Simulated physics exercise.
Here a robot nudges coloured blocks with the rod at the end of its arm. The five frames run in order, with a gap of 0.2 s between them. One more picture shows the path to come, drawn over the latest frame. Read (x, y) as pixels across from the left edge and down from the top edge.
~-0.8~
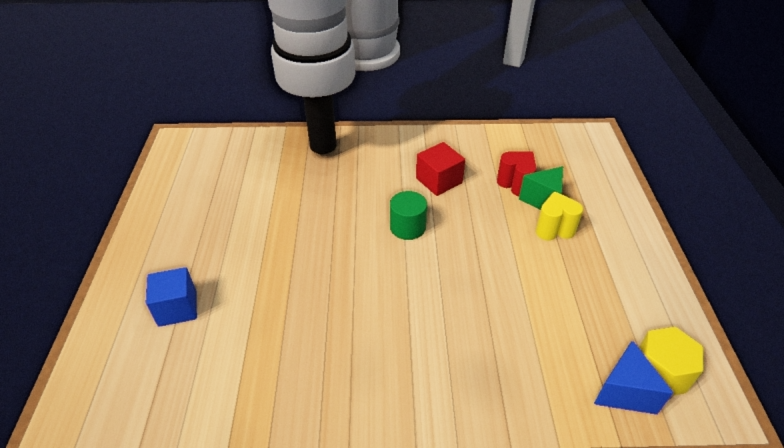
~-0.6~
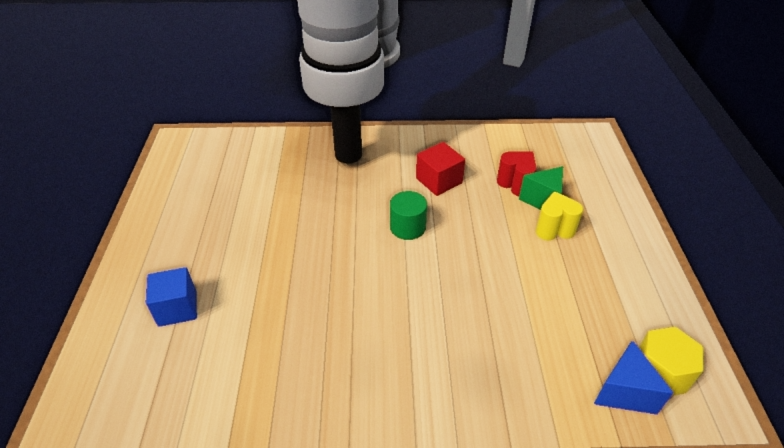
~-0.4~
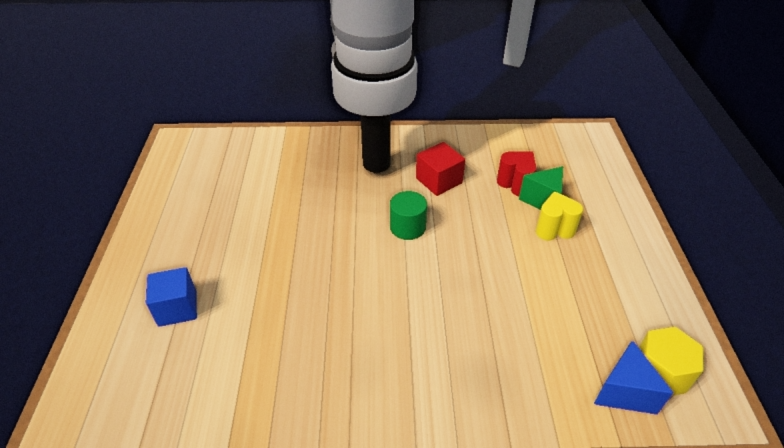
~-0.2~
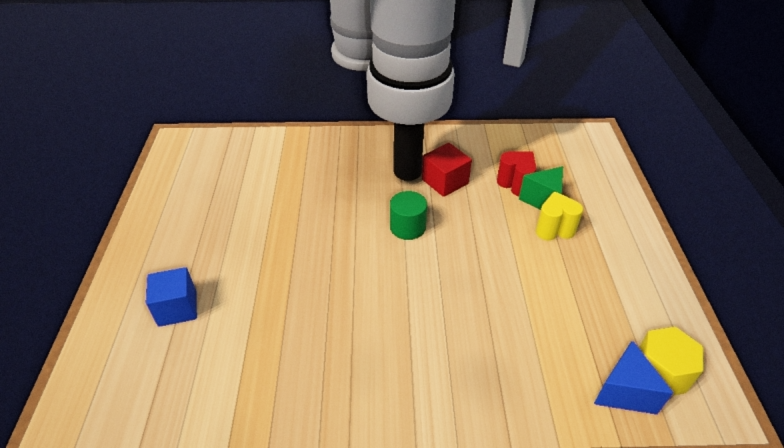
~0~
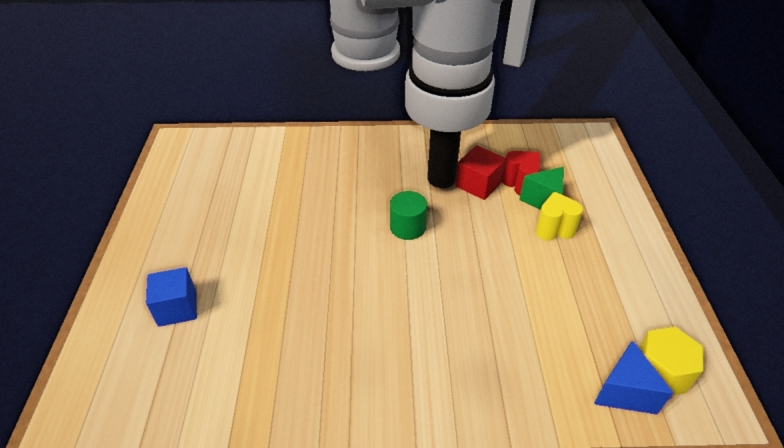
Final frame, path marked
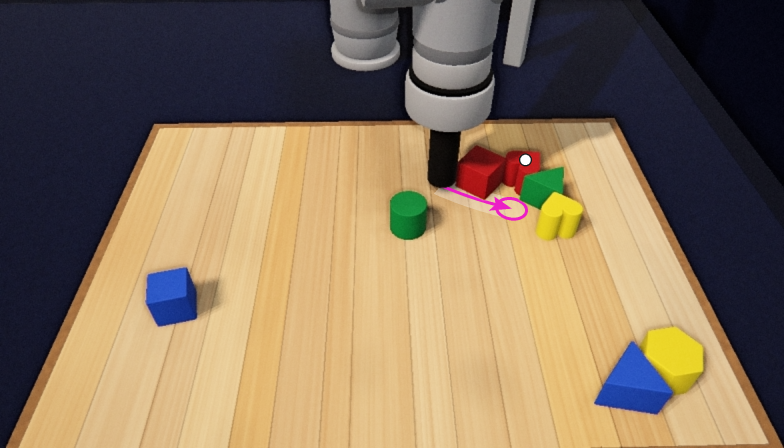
A robot arm's black rod slides rightward and slightly nearer across a pale wooden board on a dark blue surface, seen from above at an angle by a still camera. Around it sit a red cube, a green cylinder, a red heart, green triangle and yellow heart at upper right, a blue cube at left, and a blue triangle beside a yellow hexagon at lower right. The rod meets the red cube and pushes it right against the red heart, which shifts slightly.
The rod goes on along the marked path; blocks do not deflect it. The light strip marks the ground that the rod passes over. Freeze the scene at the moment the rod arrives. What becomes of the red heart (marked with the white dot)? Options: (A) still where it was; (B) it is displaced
I choose B.
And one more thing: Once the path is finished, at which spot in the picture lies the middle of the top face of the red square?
My estimate: (520, 161).
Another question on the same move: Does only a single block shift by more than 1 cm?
I expect not.
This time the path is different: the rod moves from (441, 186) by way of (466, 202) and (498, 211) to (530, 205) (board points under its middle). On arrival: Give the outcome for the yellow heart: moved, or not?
It is left in place.
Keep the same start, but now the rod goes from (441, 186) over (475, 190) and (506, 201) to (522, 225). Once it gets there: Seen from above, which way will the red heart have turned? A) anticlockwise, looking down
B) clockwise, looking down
B
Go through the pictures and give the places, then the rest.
In the first picture, tip of the rod (323, 146), middles of tops, red square (441, 156), red heart (521, 160), green triangle (550, 177), yellow heart (561, 205).
In the second picture, rod (349, 155), nothing pushed.
In the third picture, rod (377, 164), nothing pushed.
In the fourth picture, rod (408, 172), red square (447, 157).
In the fifth picture, rod (442, 179), red square (482, 160), red heart (525, 160), green triangle (550, 178), yellow heart (561, 205).
The line goes from (441, 186) over (463, 194) and (487, 202) to (511, 209); the dot is on the red heart.
What follows on the original path. Halfway along, rod (476, 192); red square (505, 160), turned 50° anticlockwise; red heart (537, 156), turned 35° clockwise.
At the end, rod (513, 202); red square (520, 161), turned 90° anticlockwise; red heart (546, 147), turned 20° clockwise; green triangle (555, 178); yellow heart unmoved.
